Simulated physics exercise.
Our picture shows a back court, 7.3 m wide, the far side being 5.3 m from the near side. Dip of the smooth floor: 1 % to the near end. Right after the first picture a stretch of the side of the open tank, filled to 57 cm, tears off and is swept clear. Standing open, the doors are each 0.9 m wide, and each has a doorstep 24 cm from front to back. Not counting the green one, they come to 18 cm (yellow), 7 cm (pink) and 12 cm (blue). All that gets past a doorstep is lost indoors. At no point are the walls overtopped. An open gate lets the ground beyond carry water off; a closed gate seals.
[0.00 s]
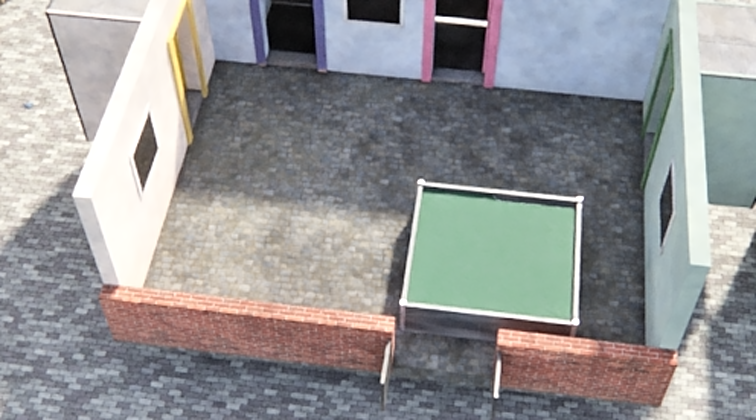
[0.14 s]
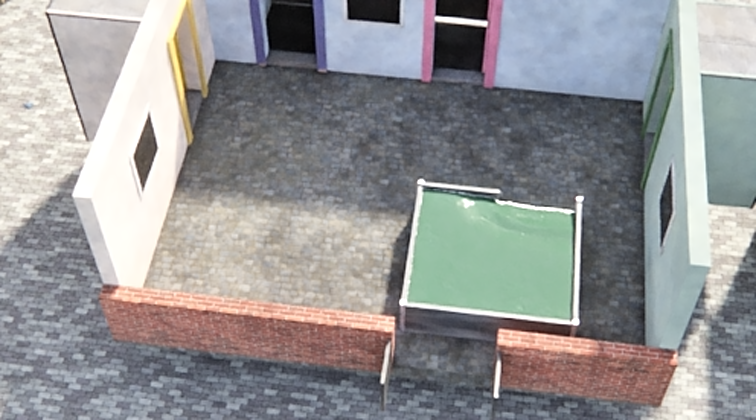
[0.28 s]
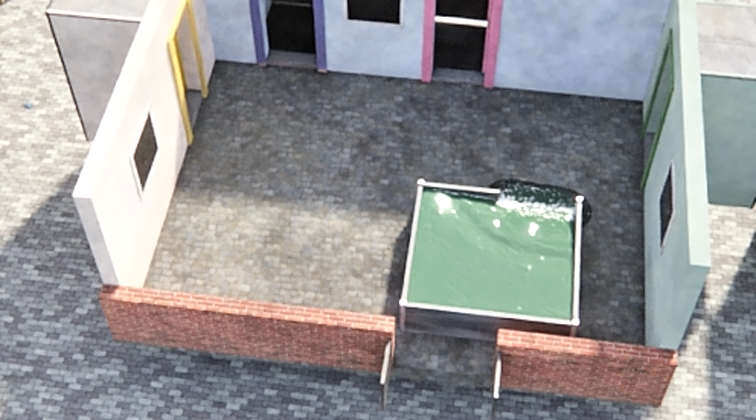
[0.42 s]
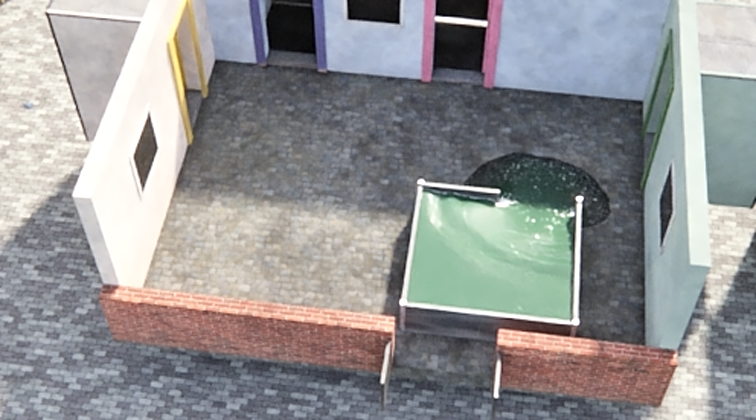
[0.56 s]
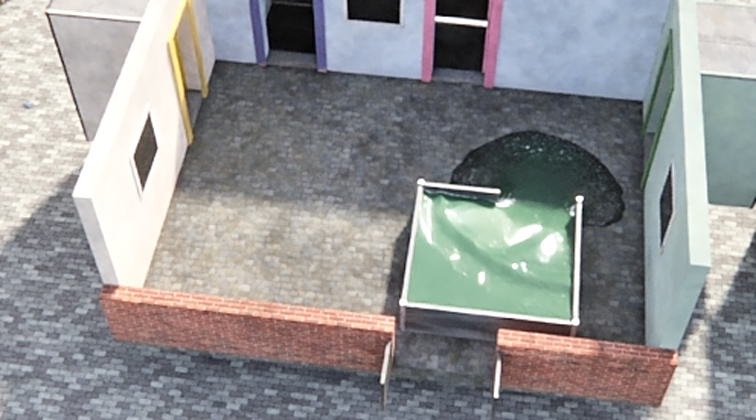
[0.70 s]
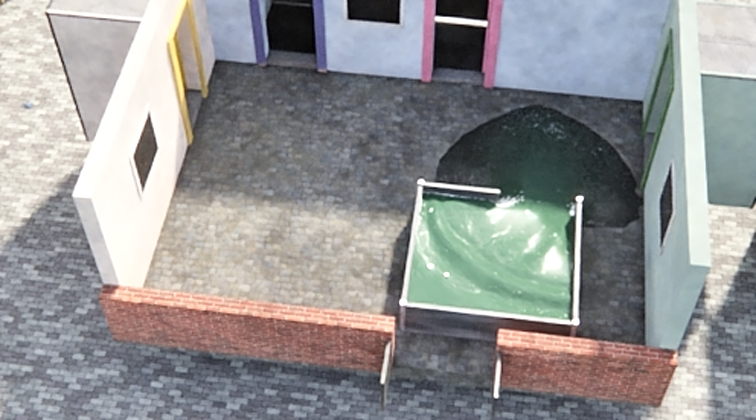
Green water in an open tank poured out through a gap in its far side, then spread across the paved courtyard in a widening dark puddle toward the back and right walls, while the tank's surface rippled.
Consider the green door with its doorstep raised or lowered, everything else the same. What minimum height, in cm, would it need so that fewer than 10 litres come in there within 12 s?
About 21 cm.
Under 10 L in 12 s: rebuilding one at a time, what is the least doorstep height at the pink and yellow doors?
About 14.5 cm at pink and about 11.0 cm at yellow.
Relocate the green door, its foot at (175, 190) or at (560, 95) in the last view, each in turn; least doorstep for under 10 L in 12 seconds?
Minimums: About 7.0 cm and 26 cm.
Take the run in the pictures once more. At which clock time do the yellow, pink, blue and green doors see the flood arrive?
For yellow it's 4.0 s, for pink 1.3 s, for blue 2.8 s, and for green 0.9 s.
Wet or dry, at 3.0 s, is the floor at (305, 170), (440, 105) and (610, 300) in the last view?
1: Unwetted; 2: Awash; 3: Unwetted.
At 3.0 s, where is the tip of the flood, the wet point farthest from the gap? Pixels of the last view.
Roughly at (287, 69) in the last view.
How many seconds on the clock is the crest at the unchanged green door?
The level tops out near 3.0 seconds.
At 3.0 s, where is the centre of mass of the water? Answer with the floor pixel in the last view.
Look at about (516, 203) in the last view.
After 1.4 s water covers 25 % of the floor, deepest (31 cm) near (556, 215); 12 cm at the green door, 0 litres in over its 20 cm doorstep.
After 3.0 s water covers 30 % of the floor, deepest (28 cm) near (582, 138); 25 cm at the green door, 4 litres in over its 20 cm doorstep.
After 12.0 s water covers 100 % of the floor, deepest (14 cm) near (133, 319); 7 cm at the green door, 12 litres in over its 20 cm doorstep.
At the green door as built, the water arrived by 1.0 s and peaked near 25 cm at 3.0 s.
Run again over the same 12 s with other heights there, 28 litres in over 17.5 cm, 3 litres over 24 cm. The limit of 10 litres is kept from about 21 cm up.
